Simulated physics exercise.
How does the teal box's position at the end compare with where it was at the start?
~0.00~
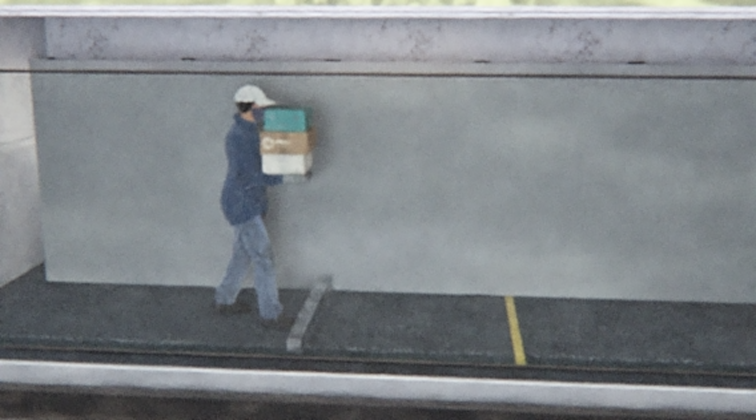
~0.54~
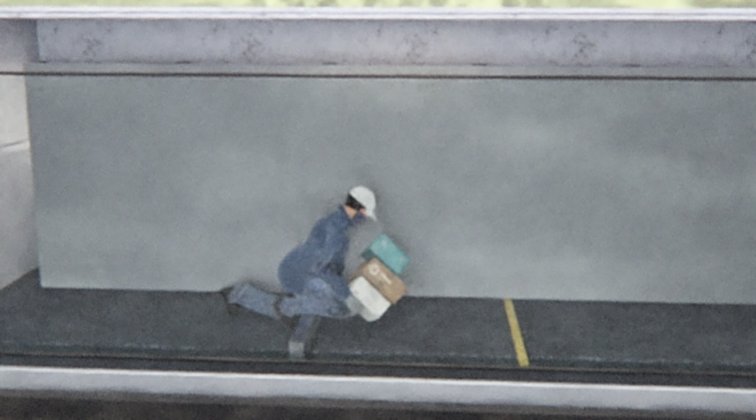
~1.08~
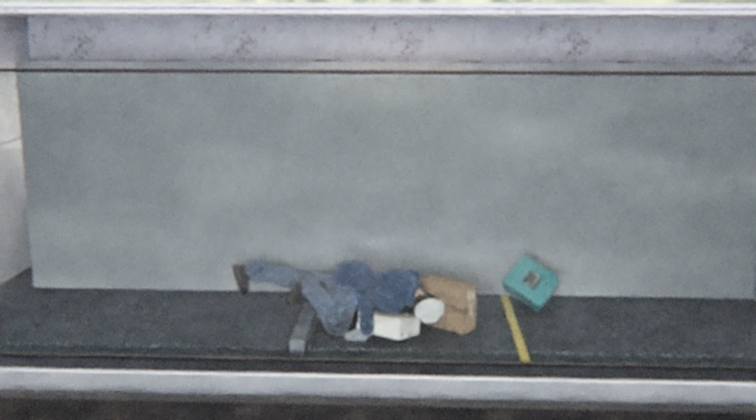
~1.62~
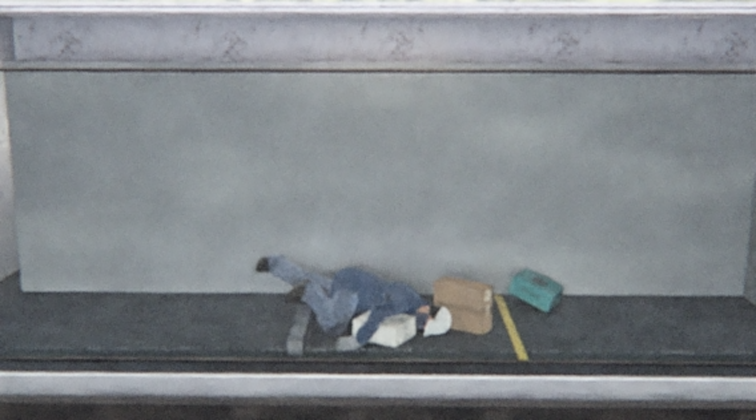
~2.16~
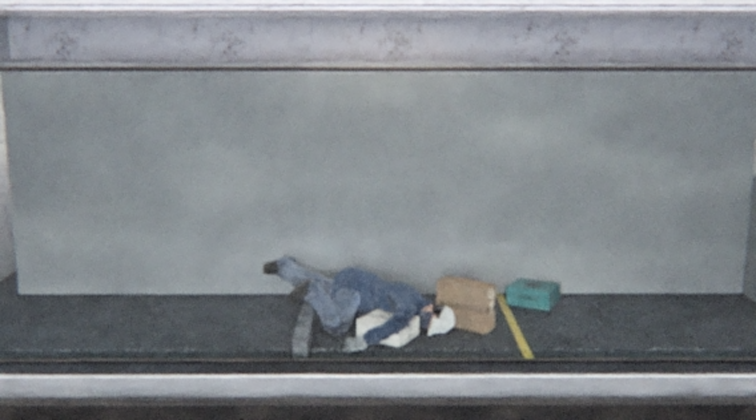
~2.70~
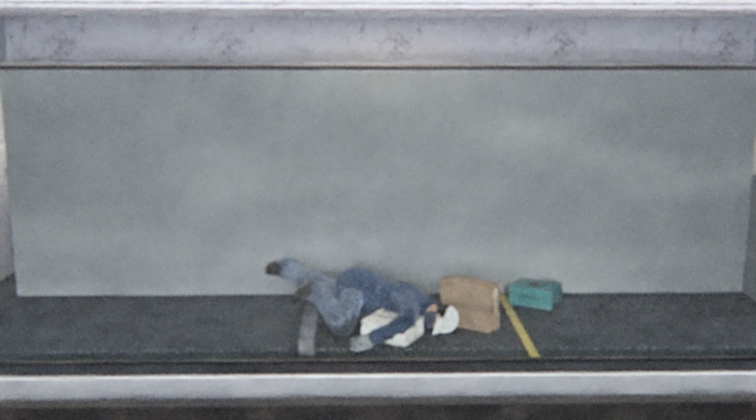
At the start it is on top of the stack in the courier's arms, left of the yellow line. At the end it rests on the floor to the right, just past the line.
Courier carrying three stacked boxes pitching forward at a floor rail and ending face down, the teal box beyond the yellow line.
